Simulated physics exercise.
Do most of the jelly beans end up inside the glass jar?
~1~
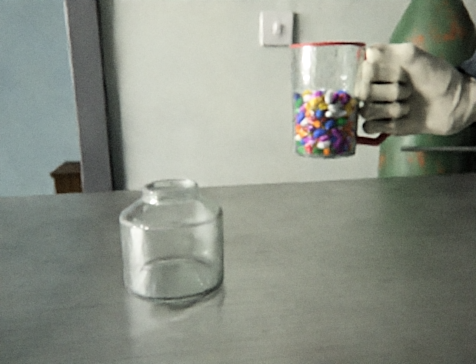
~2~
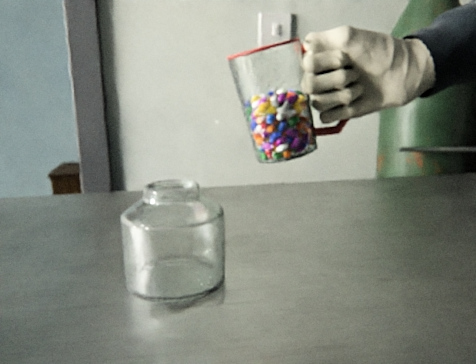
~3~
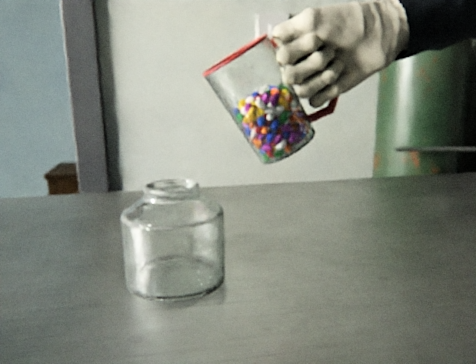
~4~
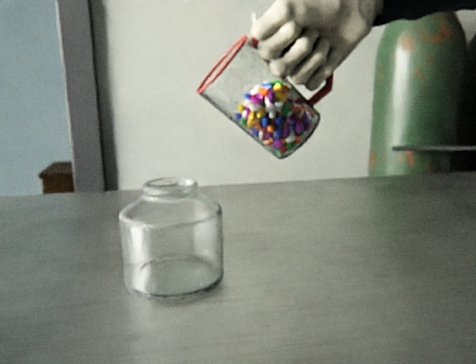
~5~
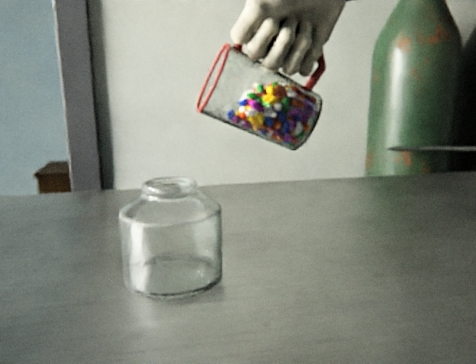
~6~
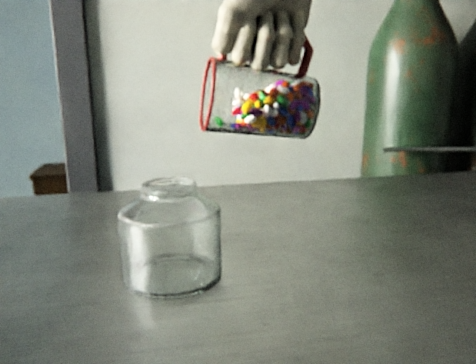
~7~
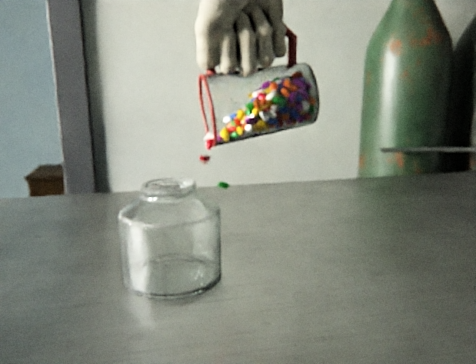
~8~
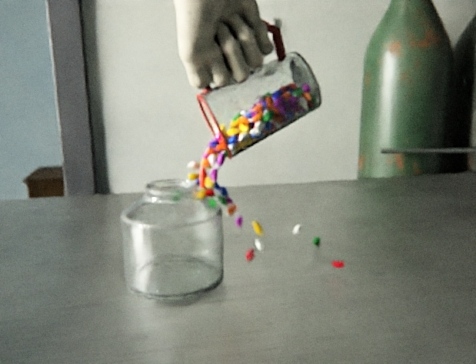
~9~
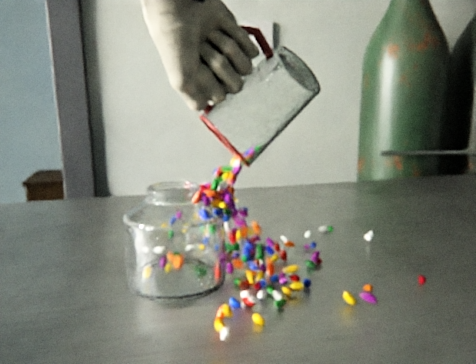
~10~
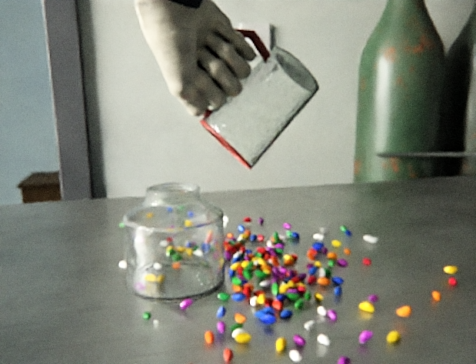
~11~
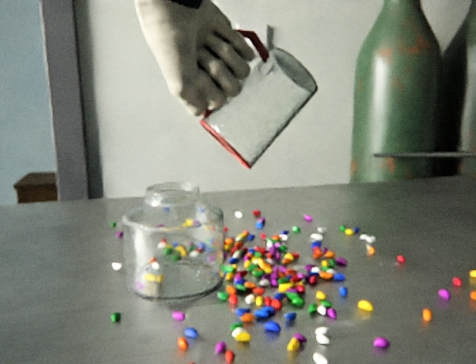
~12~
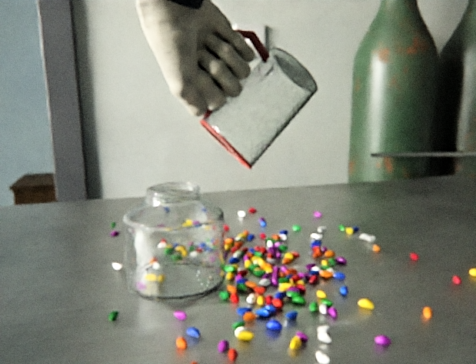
No, only a few land in the jar. Most of the jelly beans end up scattered across the table beside it, and the cup is left empty.
The clip opens with a gloved hand holding a clear, red-rimmed cup of colourful jelly beans above a grey table, to the right of an empty glass jar. The hand moves left and tips the cup toward the jar until it lies on its side. A few beans slip over the rim, then a thick stream pours out beside the jar's opening. Most of them strike the table and scatter to the right, while a few drop into the jar. At the end the cup hangs tipped and empty above a wide spread of beans.
